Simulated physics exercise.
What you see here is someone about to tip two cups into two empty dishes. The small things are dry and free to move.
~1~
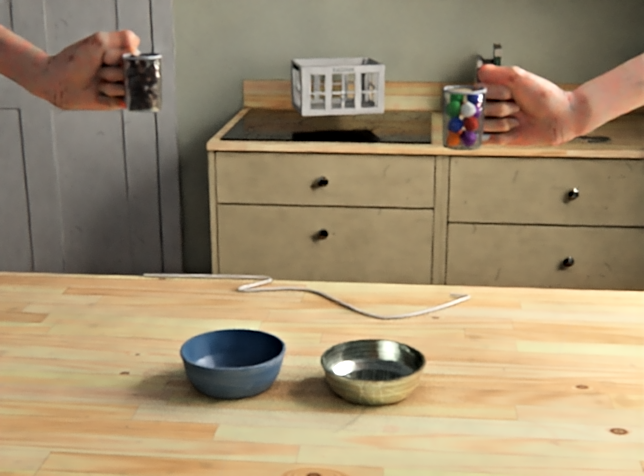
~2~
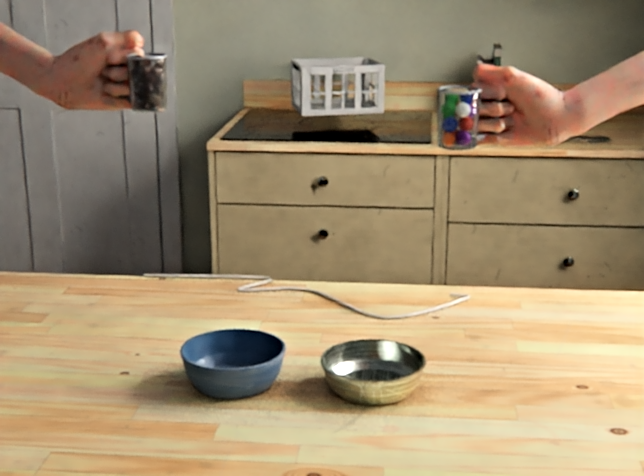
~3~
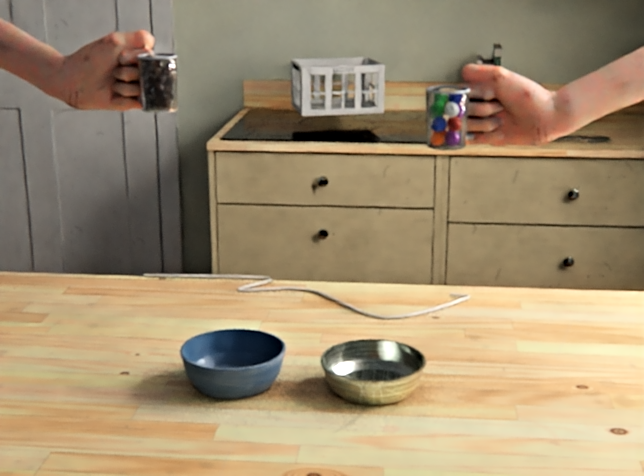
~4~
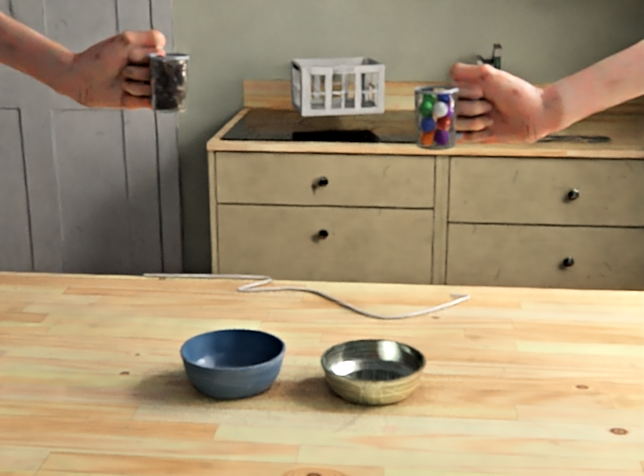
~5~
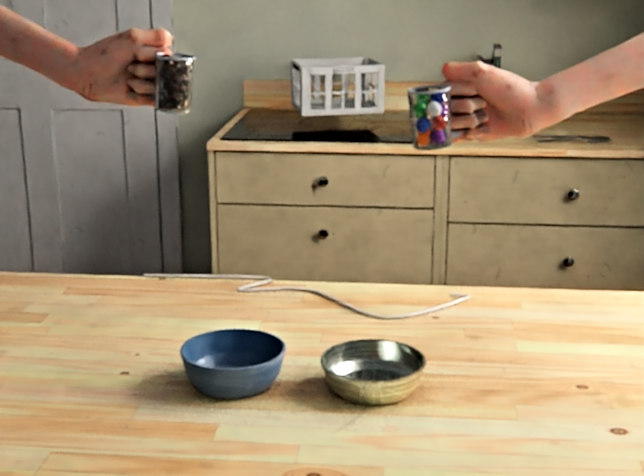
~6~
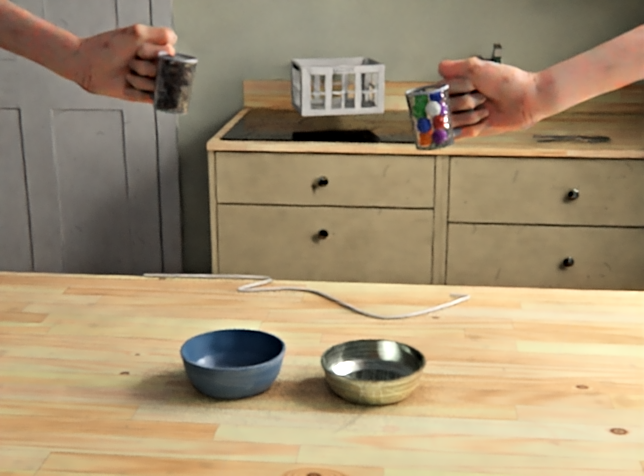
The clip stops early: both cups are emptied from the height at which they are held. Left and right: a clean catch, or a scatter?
One by one: Left dish sheds bits; right sheds bits.
Then, 0.65 s after the last picture, left, all still in the cup; right, all still in the cup.
Then, 1.21 s after the last picture, left, most still in the cup, about a quarter in the air; right, about two thirds still in the cup, about a quarter in the air.
Then, 1.70 s after the last picture, left, most in the dish, a small part outside the dish, a small part in the air; right, about half in the dish, about a quarter outside the dish, about a quarter in the air.
By the end, left, most in the dish, about a quarter outside the dish; right, about two thirds in the dish, about a third outside the dish.
